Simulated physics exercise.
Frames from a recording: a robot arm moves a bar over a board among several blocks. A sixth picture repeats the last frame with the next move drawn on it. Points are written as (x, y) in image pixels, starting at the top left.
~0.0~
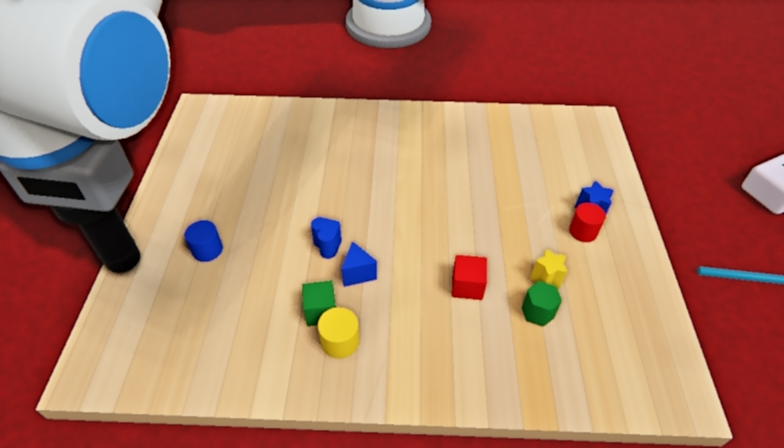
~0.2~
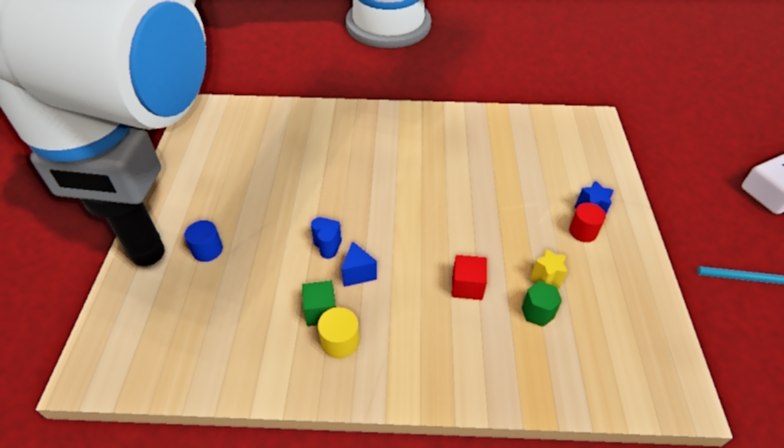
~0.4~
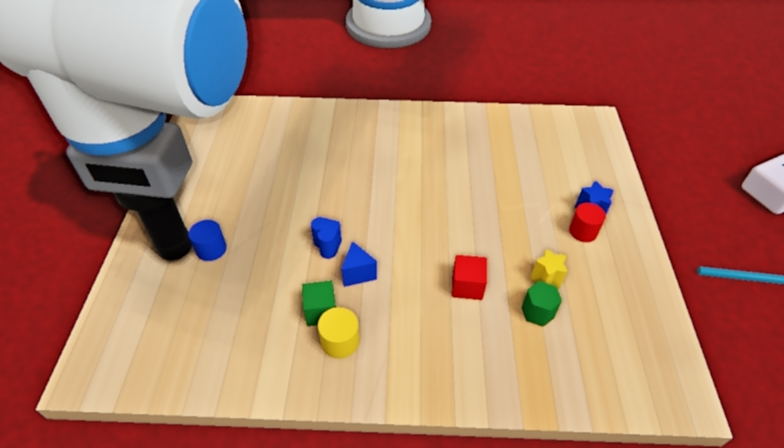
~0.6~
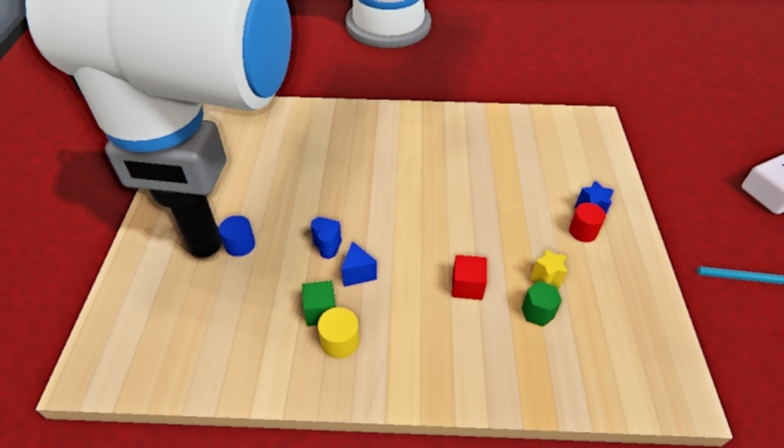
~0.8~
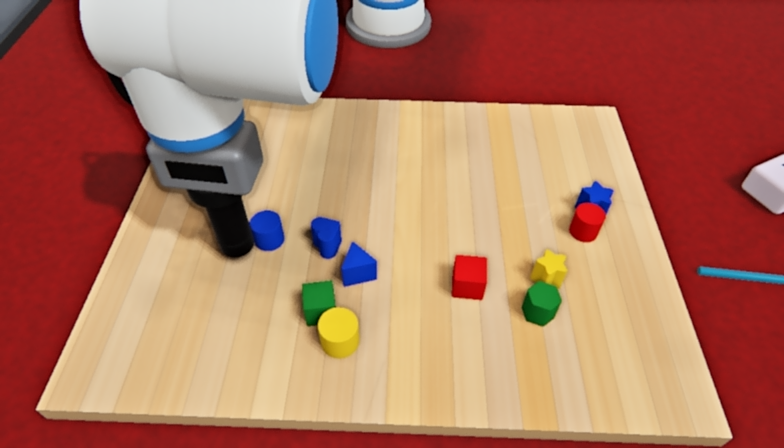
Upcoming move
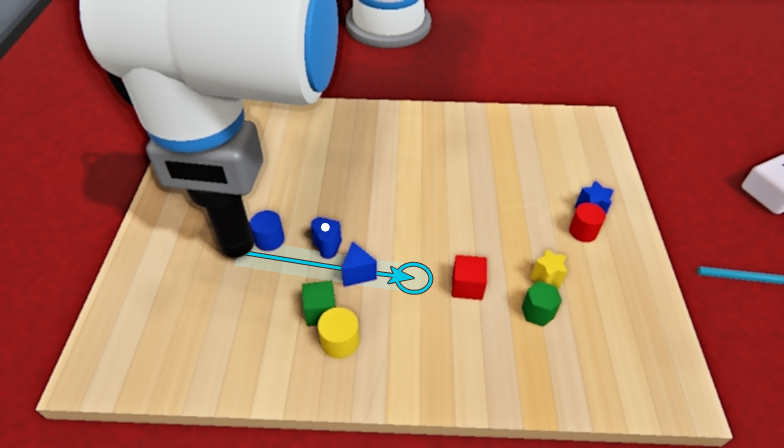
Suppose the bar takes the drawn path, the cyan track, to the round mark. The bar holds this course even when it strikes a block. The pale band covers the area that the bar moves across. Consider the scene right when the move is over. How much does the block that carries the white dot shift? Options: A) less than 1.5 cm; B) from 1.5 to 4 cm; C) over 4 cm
A - less than 1.5 cm.
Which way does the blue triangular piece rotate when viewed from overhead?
Turns clockwise.
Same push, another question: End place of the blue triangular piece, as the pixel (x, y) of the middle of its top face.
It sits at (437, 277).
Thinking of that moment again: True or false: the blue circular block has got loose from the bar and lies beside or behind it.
The claim holds.
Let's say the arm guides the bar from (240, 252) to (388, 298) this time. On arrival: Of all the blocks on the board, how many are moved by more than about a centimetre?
Two blocks move.
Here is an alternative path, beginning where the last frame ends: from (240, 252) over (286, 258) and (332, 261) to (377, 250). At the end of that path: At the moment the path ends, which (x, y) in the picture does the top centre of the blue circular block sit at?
It should be at (294, 215) by then.
The line goes from (240, 252) to (414, 278); the dot is on the blue heart.
The first path, step by step. One third of the way, bar (296, 255); blue circular block (291, 216).
Two thirds of the way, bar (354, 264); blue circular block (291, 216); blue heart (336, 227), turned 55° anticlockwise; blue triangular piece (379, 262), turned 15° clockwise.
At the end, bar (414, 272); blue circular block (291, 216); green square block unmoved; blue heart (336, 227), turned 55° anticlockwise; blue triangular piece (437, 277), turned 40° clockwise.
